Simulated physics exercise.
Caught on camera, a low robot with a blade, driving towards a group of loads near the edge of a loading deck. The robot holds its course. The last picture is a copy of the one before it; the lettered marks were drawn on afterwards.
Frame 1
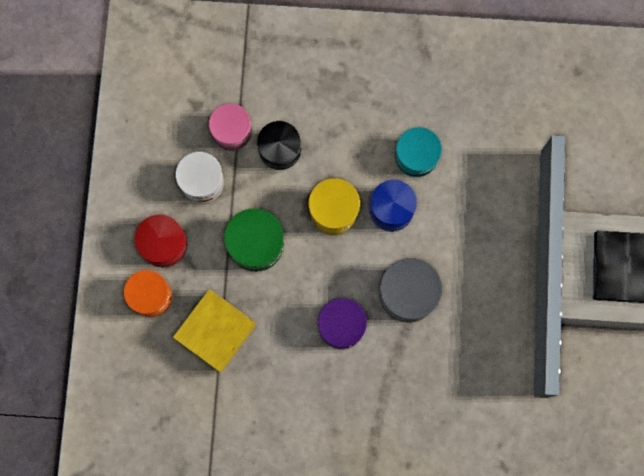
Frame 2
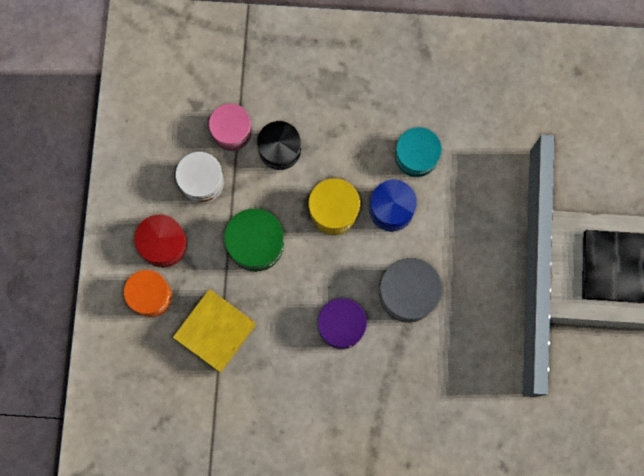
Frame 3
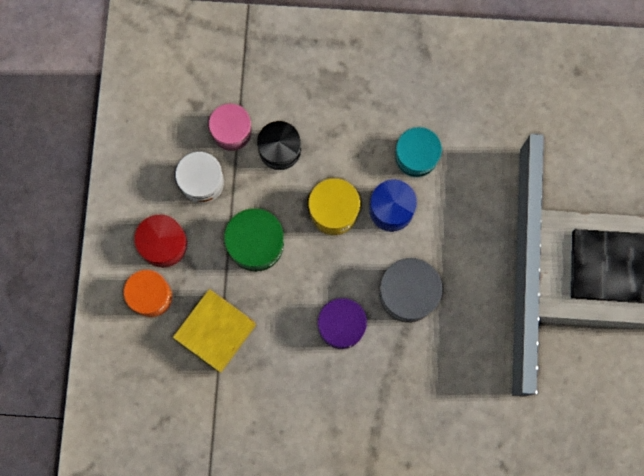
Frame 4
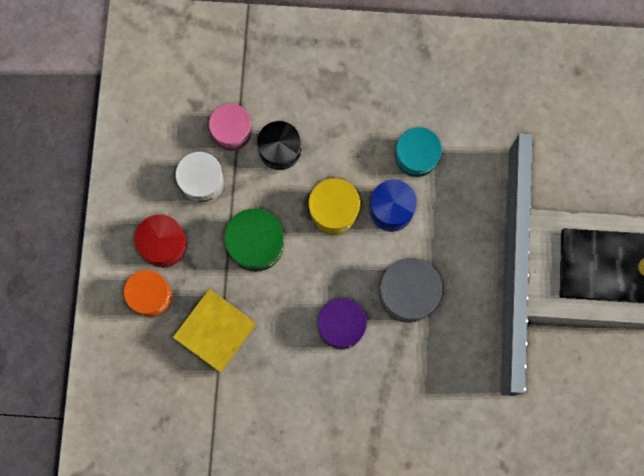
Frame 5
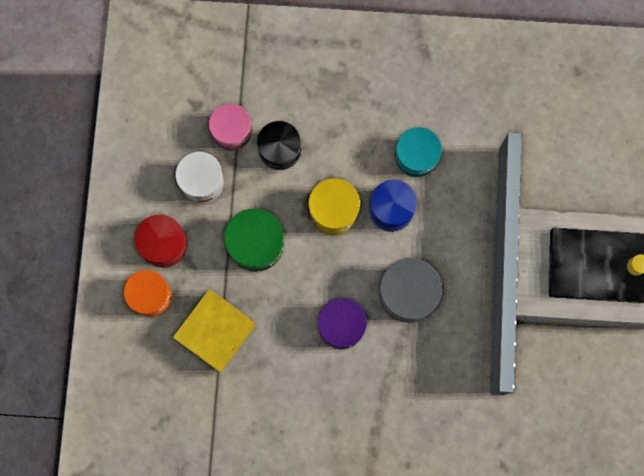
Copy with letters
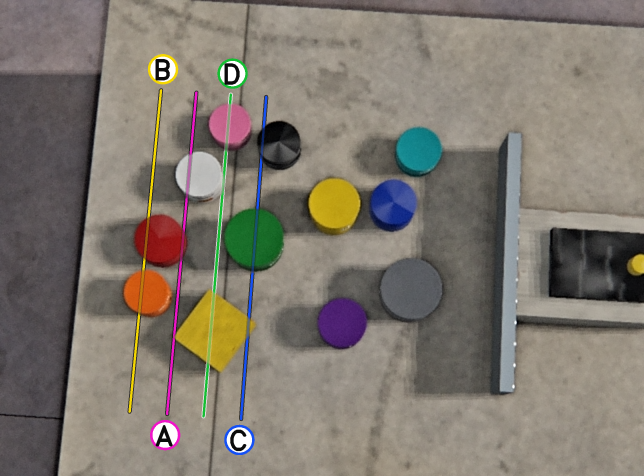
On a concrete deck, a low machine with a wide upright blade moves slowly and steadily left by a short distance, its shadow reaching a scattered group of colourful round pieces and one yellow square, which all remain still.
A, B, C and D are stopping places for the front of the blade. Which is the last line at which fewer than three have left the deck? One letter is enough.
Line A.
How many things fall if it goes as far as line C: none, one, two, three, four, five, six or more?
In all, none.
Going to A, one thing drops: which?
The orange pail goes over.
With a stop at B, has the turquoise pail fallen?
No.
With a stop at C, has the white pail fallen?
By then, no.
On the marked copy, A at (182, 249); B at (146, 246); C at (254, 253); D at (218, 251).
With A. Early on, robot (472, 257); turquoise pail (366, 150); purple pail (331, 331).
Further on, robot (354, 249); orange pail (145, 293); red canister (150, 239).
At the end, robot (262, 243); orange pail over the edge; white pail (89, 198); one fallen.
As for the rest, B drops four; C is within the limit but short; D is within the limit but short.
